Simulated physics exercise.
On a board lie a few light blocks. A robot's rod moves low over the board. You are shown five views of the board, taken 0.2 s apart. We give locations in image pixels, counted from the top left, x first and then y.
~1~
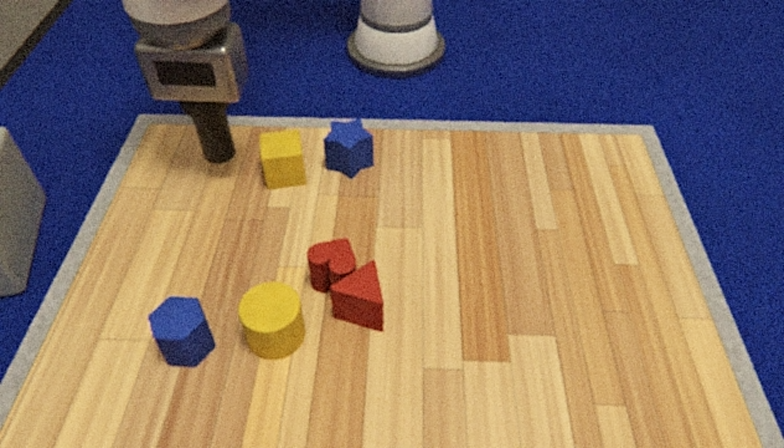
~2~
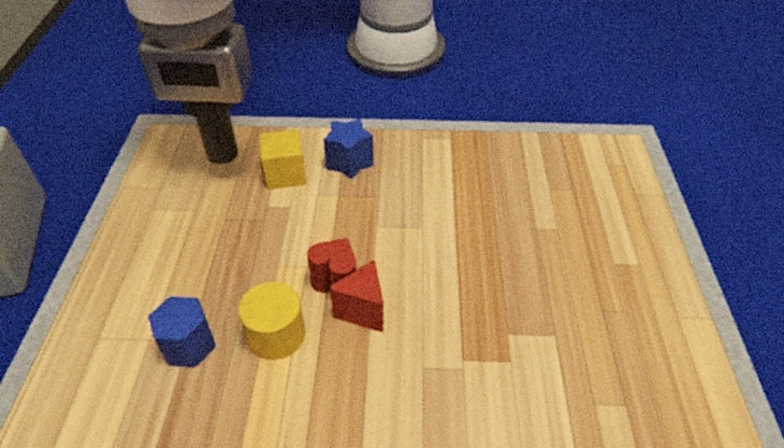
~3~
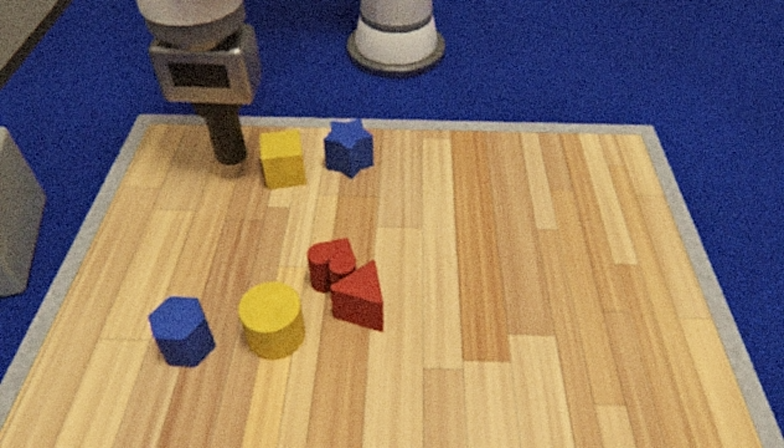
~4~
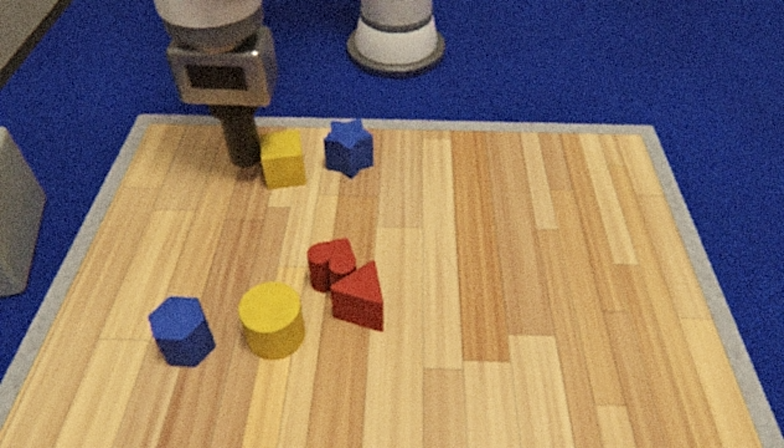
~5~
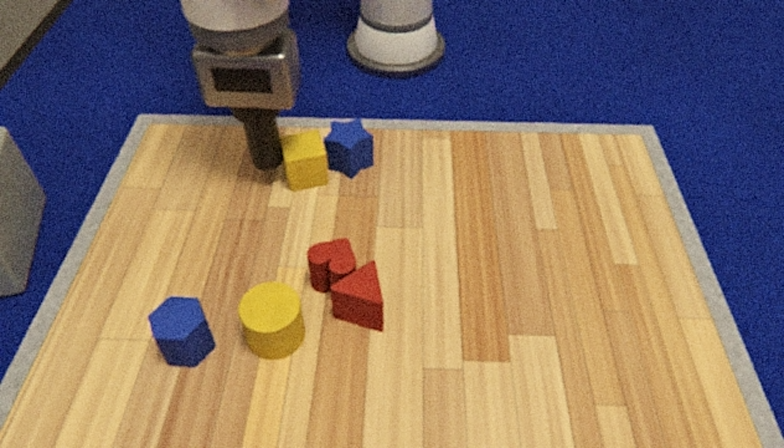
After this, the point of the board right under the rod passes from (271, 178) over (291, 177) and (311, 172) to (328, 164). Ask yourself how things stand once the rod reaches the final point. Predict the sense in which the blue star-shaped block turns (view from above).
Bird's-eye view: Counterclockwise.
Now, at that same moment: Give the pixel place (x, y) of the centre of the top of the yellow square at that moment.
Most likely (354, 146).
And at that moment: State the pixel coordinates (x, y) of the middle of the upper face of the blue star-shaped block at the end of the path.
The middle of its top is at (385, 127).
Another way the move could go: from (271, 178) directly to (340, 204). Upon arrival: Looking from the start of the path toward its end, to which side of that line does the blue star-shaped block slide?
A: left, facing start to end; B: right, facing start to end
Letter A.
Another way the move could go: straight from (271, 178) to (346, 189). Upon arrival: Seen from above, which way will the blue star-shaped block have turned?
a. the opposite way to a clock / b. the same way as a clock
The answer is a.
What follows on the original path. Halfway along, rod at (300, 157); yellow square at (334, 146), turned 20° clockwise; blue star-shaped block at (371, 129), turned 45° anticlockwise.
At the end, rod at (326, 146); yellow square at (354, 146), turned 45° clockwise; blue star-shaped block at (385, 127), turned 65° anticlockwise.
